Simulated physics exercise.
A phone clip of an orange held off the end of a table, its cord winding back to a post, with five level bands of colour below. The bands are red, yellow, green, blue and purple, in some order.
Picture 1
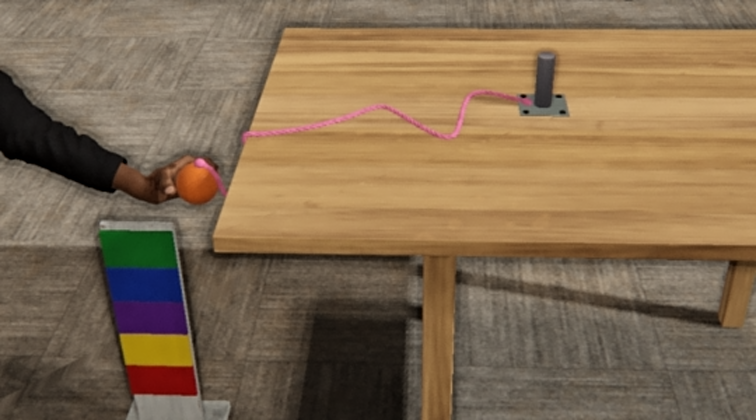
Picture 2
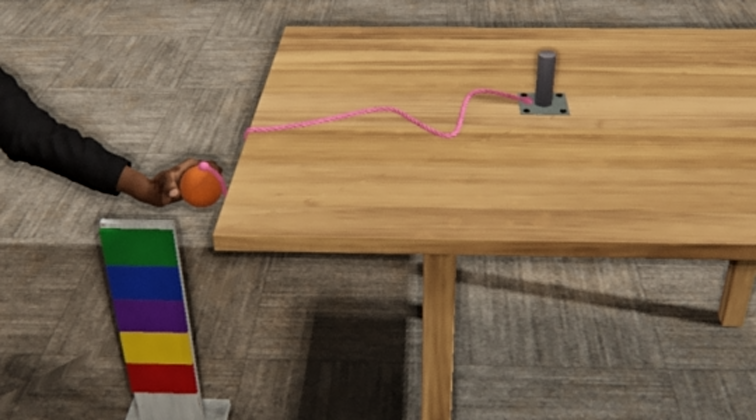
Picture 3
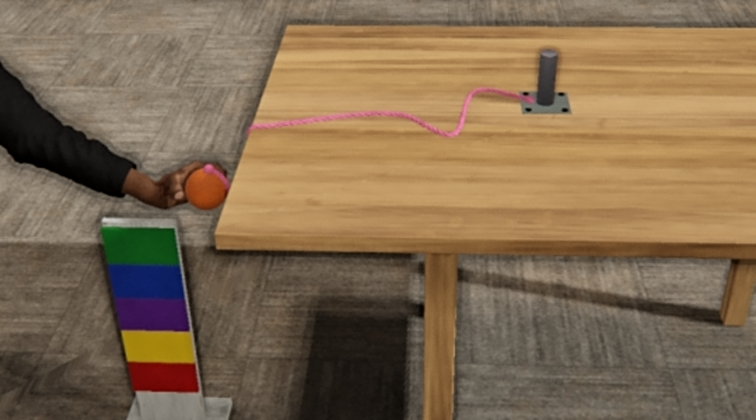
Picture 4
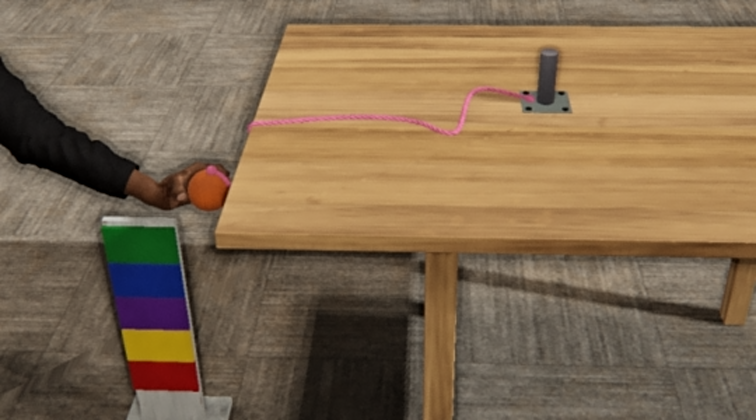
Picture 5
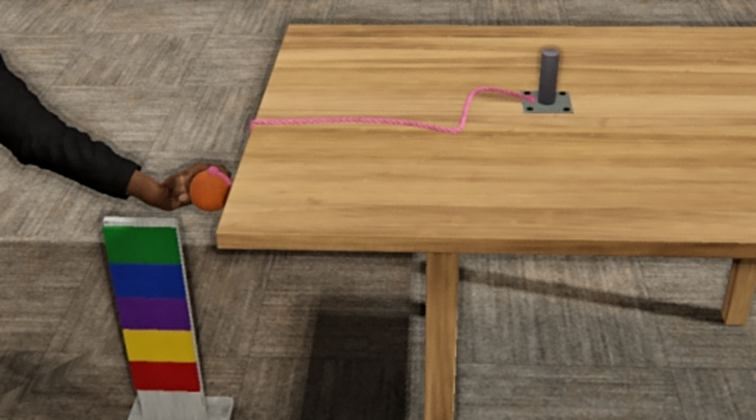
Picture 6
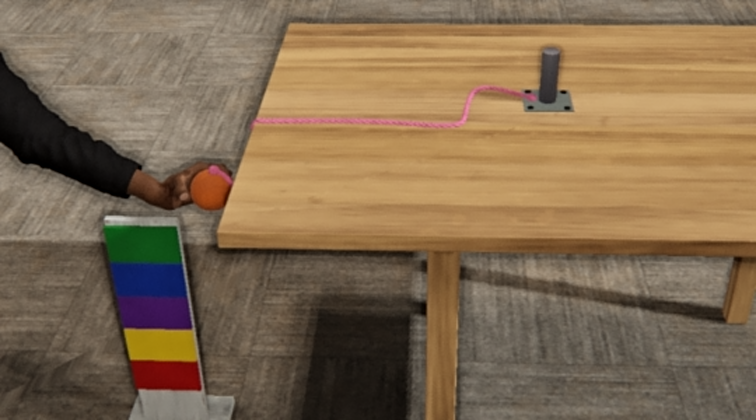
A hand holds an orange ball beside the table, shifting slightly right as the pink cord straightens.
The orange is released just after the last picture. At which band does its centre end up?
At yellow.
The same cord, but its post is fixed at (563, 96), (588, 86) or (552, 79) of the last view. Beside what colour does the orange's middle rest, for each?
In that order: Yellow; purple; yellow.
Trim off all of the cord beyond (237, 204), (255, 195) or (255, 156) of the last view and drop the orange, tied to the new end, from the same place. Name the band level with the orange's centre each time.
Try by try: Purple; blue; green.
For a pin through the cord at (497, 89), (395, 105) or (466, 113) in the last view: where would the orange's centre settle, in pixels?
Try by try, around (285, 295), (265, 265) and (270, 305).
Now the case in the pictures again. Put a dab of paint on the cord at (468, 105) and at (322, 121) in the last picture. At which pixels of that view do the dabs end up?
About (434, 103), and the other about (259, 113).
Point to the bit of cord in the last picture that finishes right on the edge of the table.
It lies at about (322, 121).
Soon after, orange near (245, 328); level with yellow.
After that, orange near (305, 322); level with yellow.
And then, orange near (263, 327); level with yellow.
In the end, orange near (283, 326); level with yellow. Its centre hangs level with the yellow band.
